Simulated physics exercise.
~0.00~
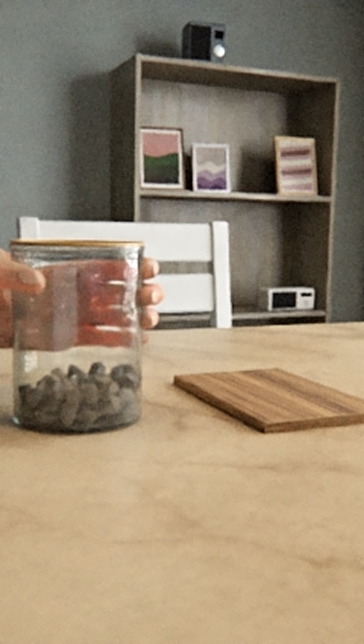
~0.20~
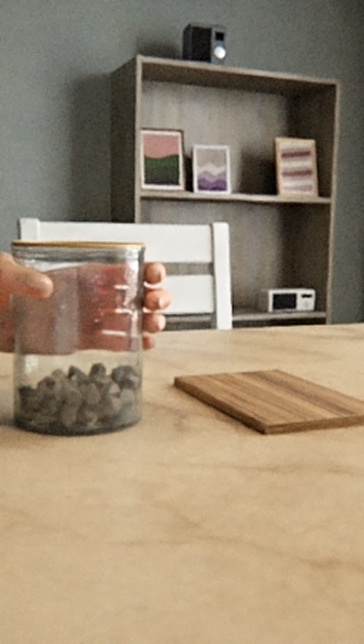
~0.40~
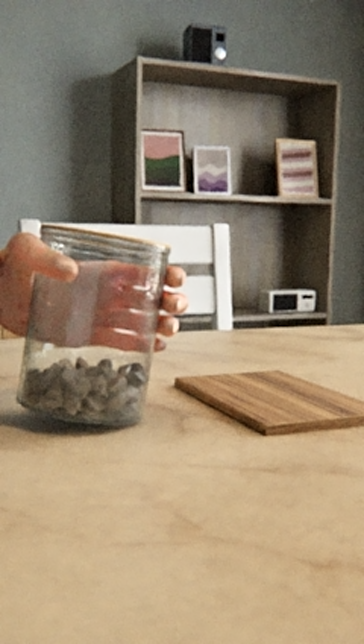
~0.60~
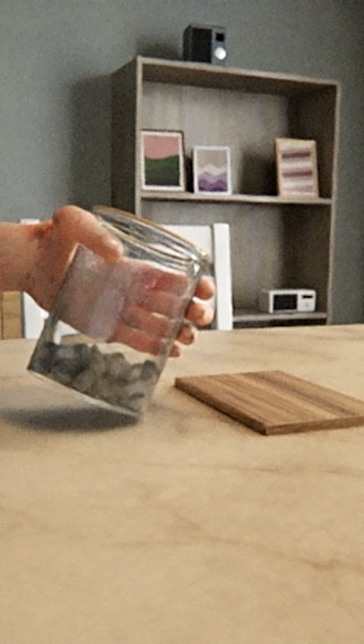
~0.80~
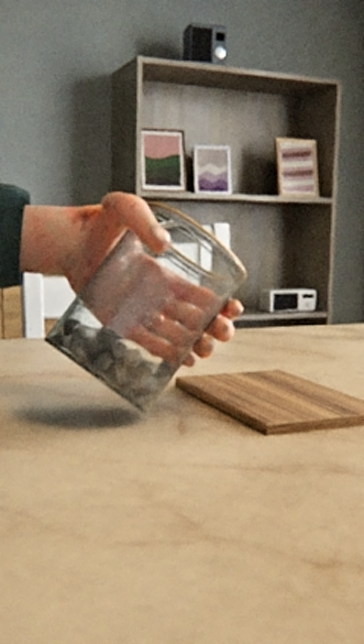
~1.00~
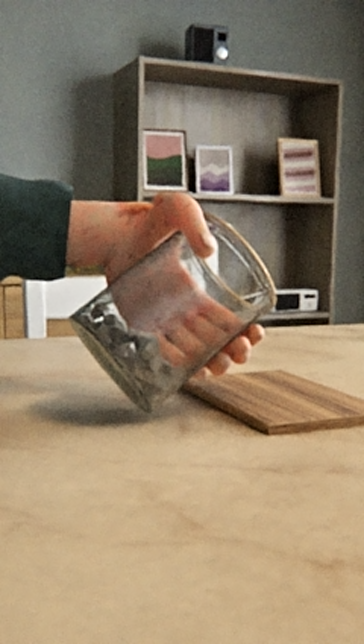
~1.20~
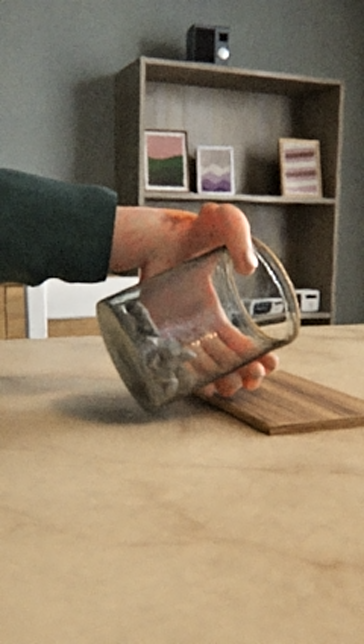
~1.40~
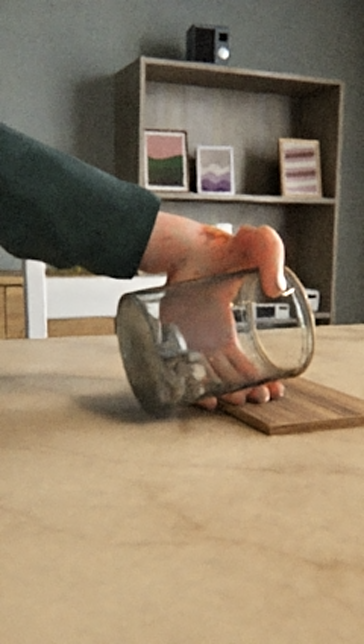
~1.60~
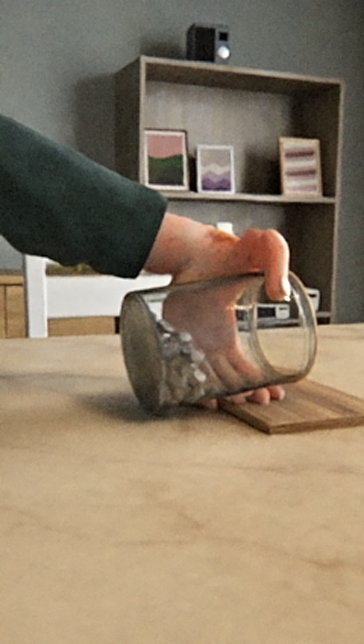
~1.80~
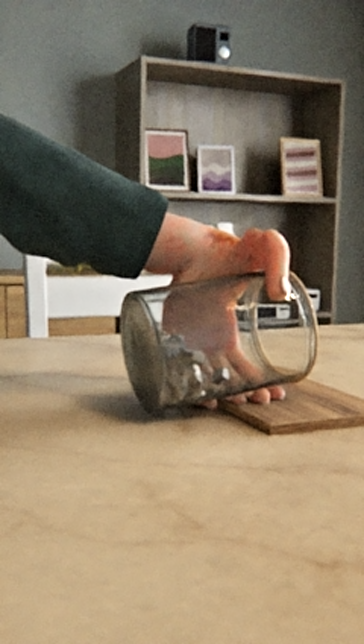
On a pale, faintly veined tabletop, seen from just above its surface by a slightly swaying camera, a clear jar holding grey pebbles stands at the left beside a flat brown wooden board. Behind are a white chair and a grey-brown shelf with three framed artworks against a grey wall. A hand grips the jar, lifts it slightly and tilts it rightward. As a dark green sleeve enters, the jar swings further over toward the board, its pebbles shifting inside. It comes to rest nearly on its side, mouth over the board, with every pebble still inside.
